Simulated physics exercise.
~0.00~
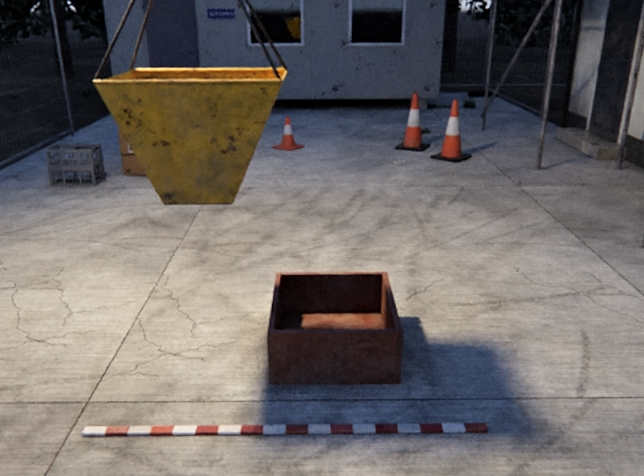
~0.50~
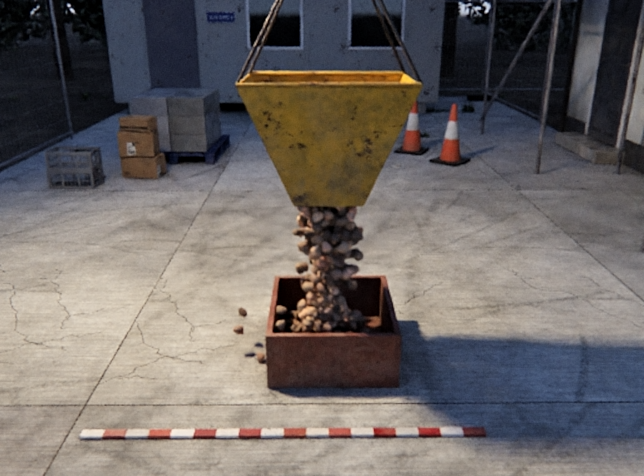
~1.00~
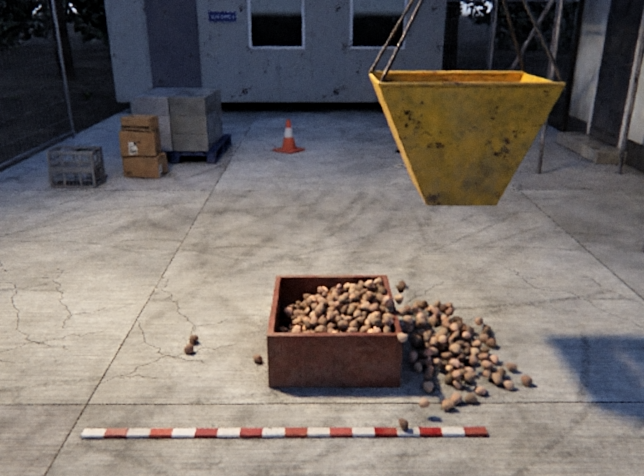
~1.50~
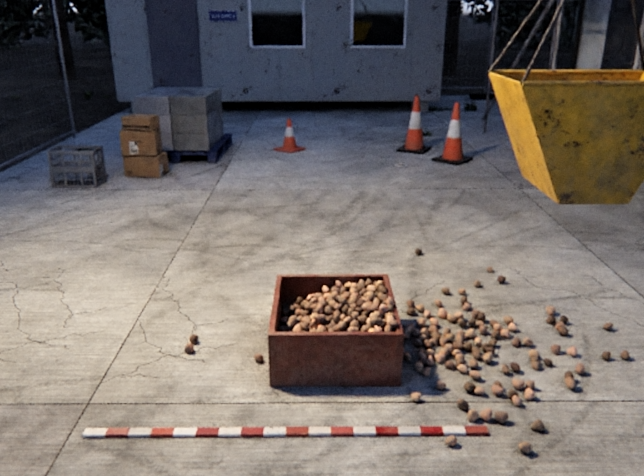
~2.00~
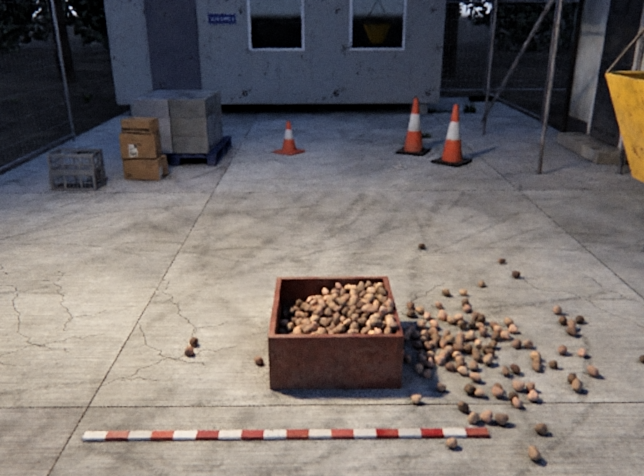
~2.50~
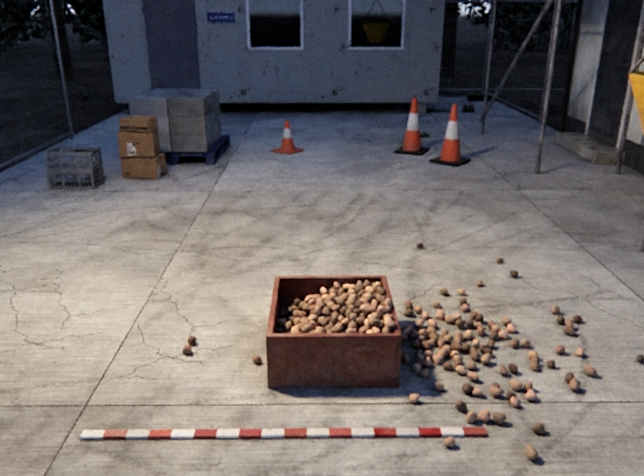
A yellow skip moves right, dropping round stones that mostly fill a bin, some scattering right.
